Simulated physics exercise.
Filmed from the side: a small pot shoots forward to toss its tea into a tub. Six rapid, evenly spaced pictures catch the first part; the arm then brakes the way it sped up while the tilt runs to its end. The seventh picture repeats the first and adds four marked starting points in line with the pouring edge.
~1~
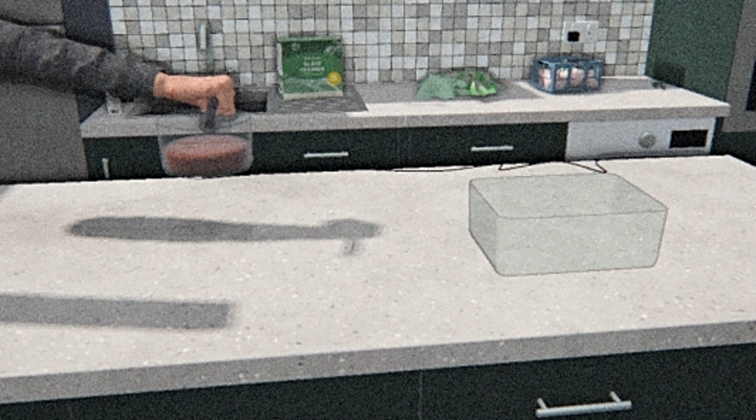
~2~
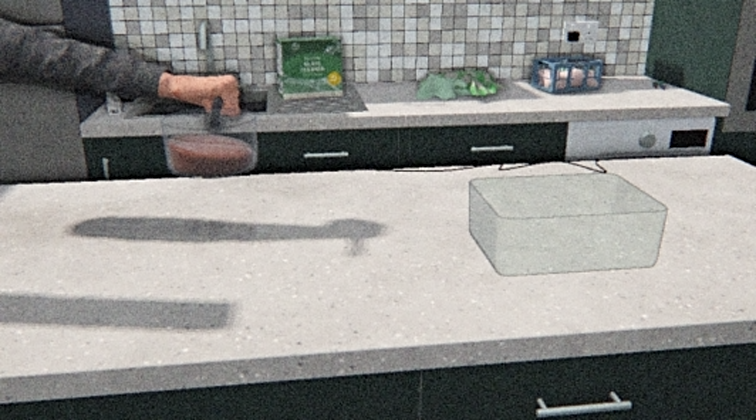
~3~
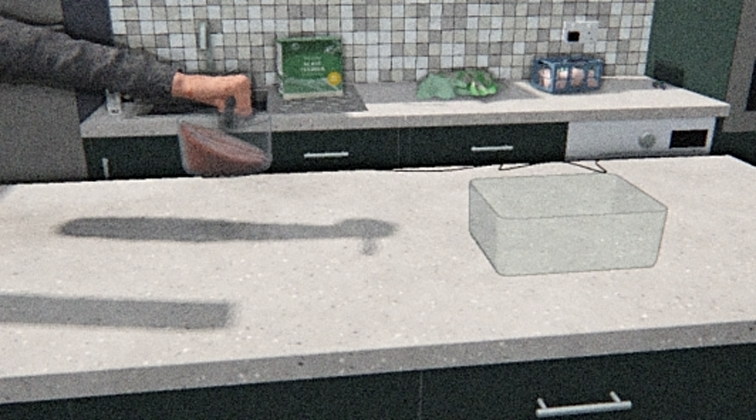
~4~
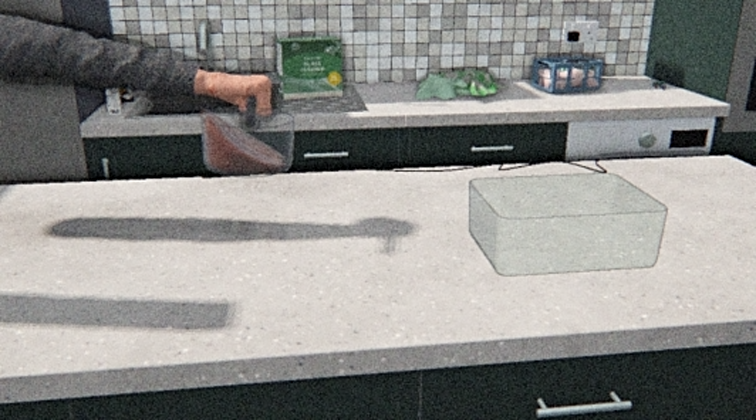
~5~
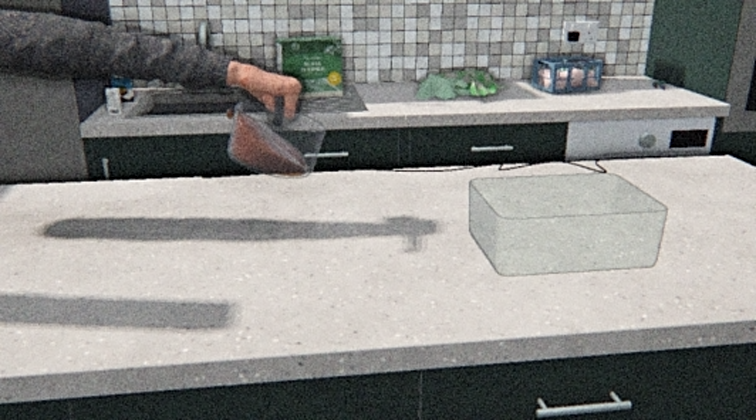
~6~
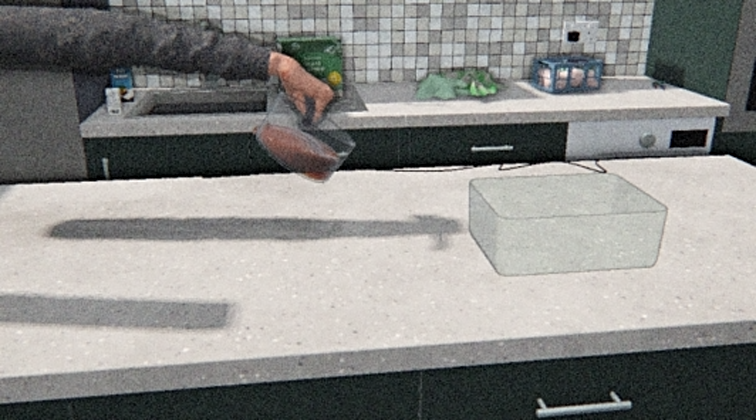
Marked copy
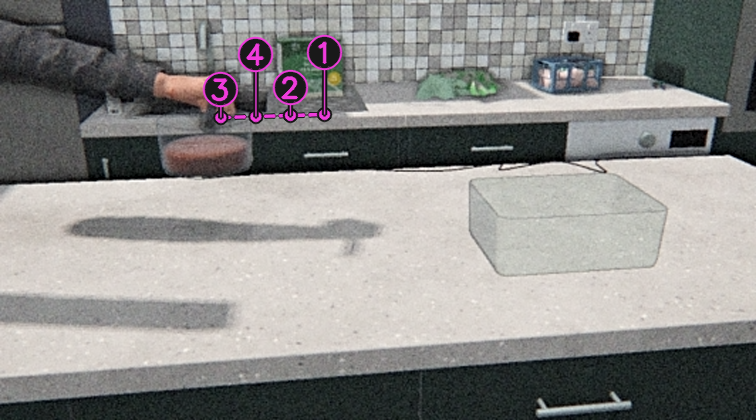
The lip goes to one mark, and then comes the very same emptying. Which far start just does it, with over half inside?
Choose 2.
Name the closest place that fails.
That is place 4.
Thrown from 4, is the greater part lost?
Yes.
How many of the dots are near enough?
Two of the four.
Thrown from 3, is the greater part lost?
Yes.
On the marked copy, 1 at (324, 114); 2 at (290, 115); 3 at (220, 117); 4 at (255, 116).
With 1, about 81 % lands in the tub, 10 % falls short and 9 % goes beside or beyond.
With 2, about 65 % lands in the tub, 27 % falls short and 9 % goes beside or beyond.
With 3, about 5 % lands in the tub, 90 % falls short and 5 % goes beside or beyond.
With 4, about 27 % lands in the tub, 66 % falls short and 8 % goes beside or beyond.
